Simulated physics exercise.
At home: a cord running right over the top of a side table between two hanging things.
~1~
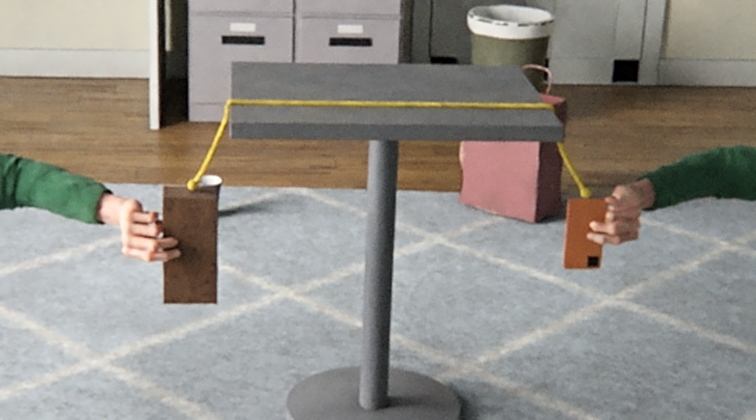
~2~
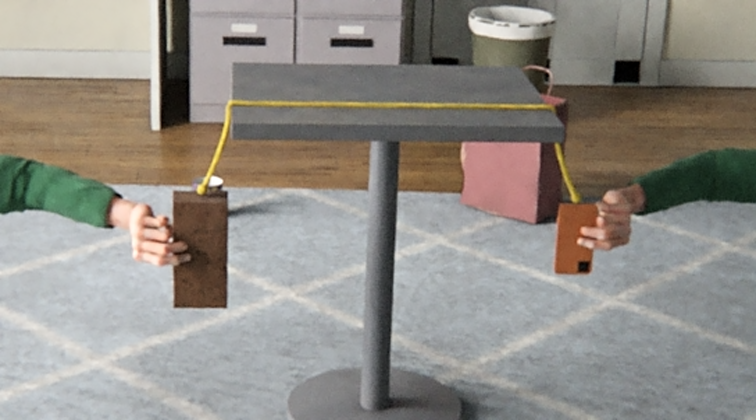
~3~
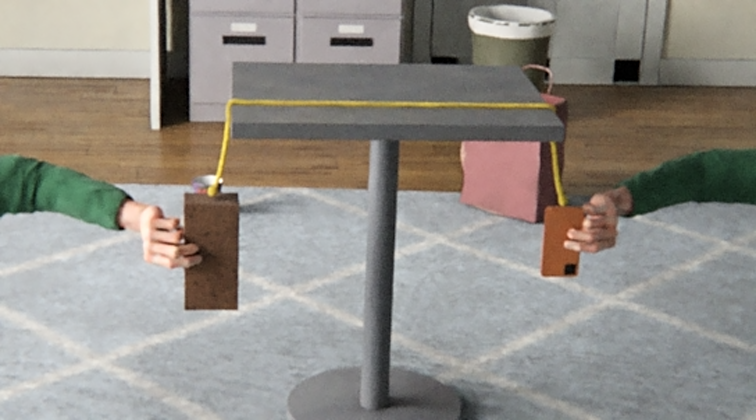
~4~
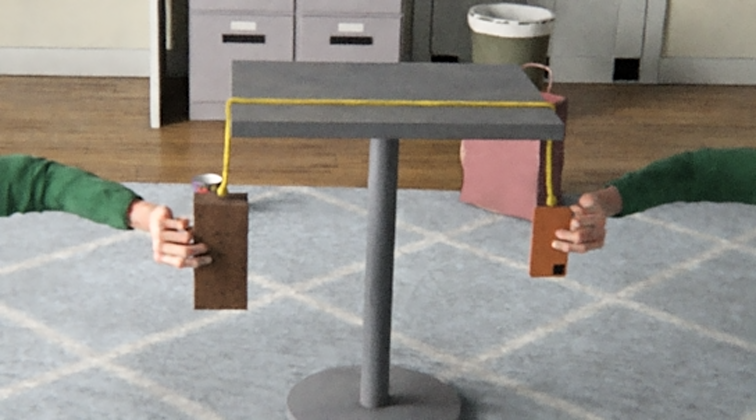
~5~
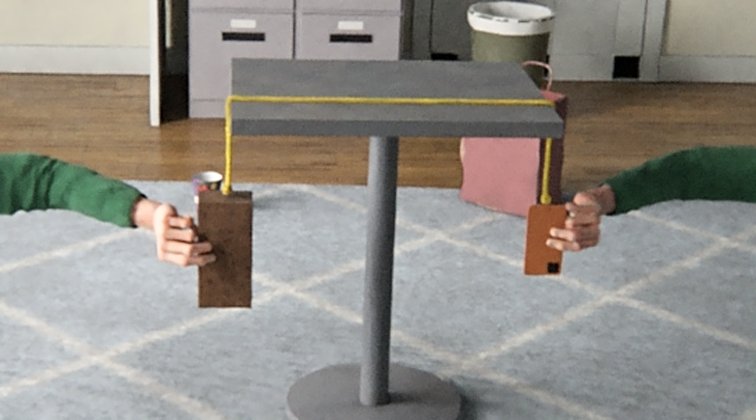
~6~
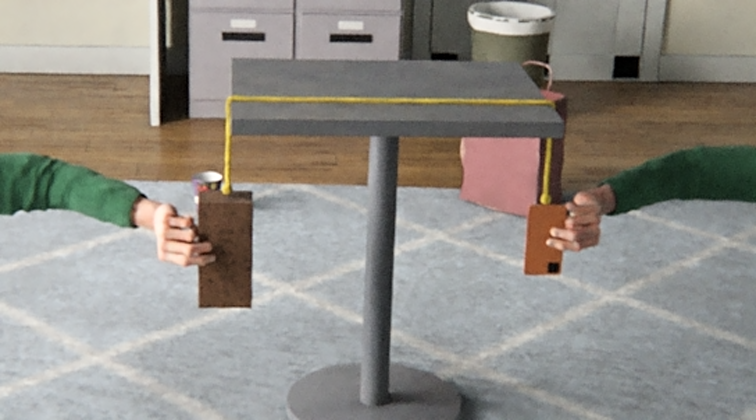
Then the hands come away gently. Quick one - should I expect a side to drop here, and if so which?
The left one drops.
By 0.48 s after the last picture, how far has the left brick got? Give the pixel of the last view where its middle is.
At that moment it should be near (229, 375).
Then, 0.48 s after the last picture, left brick lower near (229, 375); right phone pulled up onto the top.
Then, 0.96 s after the last picture, left brick down on the floor near (232, 383); right phone lower near (29, 338).
Then, 1.44 s after the last picture, left brick down on the floor near (238, 385); right phone down on the floor.
At rest, left brick down on the floor near (237, 385); right phone down on the floor. The cord goes down on the left.
